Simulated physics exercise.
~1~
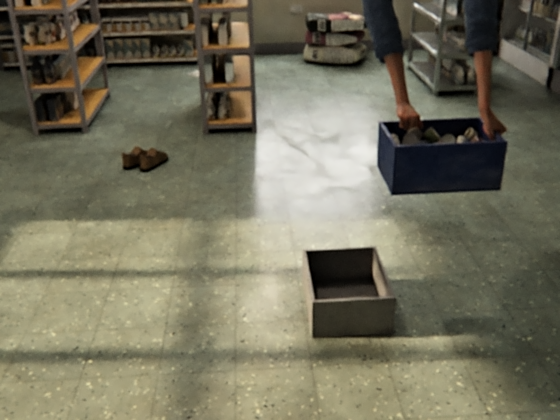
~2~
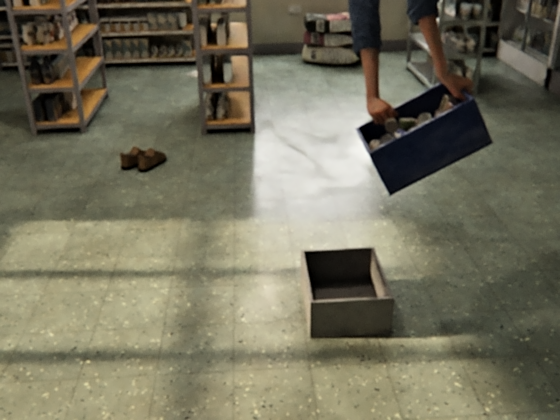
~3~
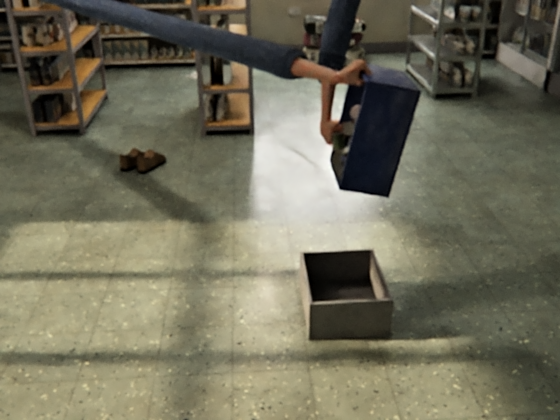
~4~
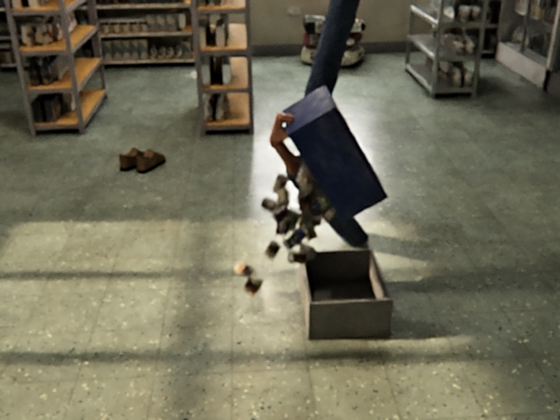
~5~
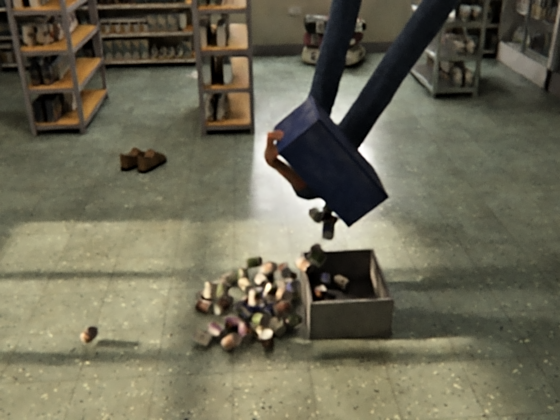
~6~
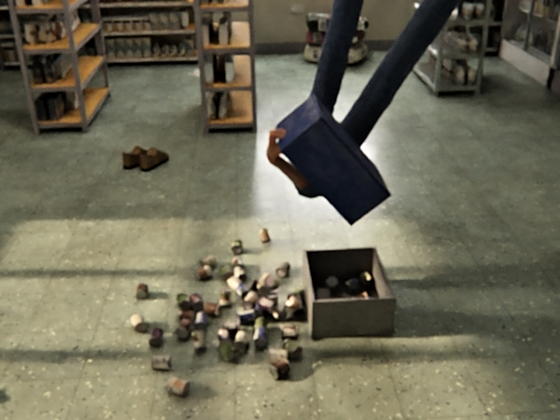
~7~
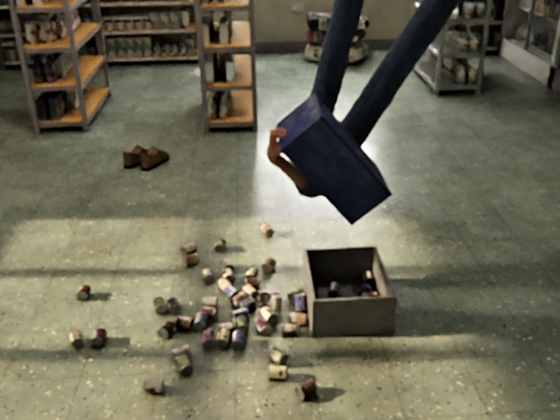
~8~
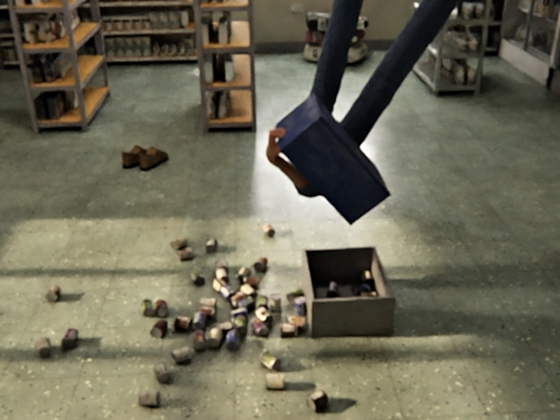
Two hands tipping a blue box of small tins over a grey carton, most spilling and scattering across the floor beside it.
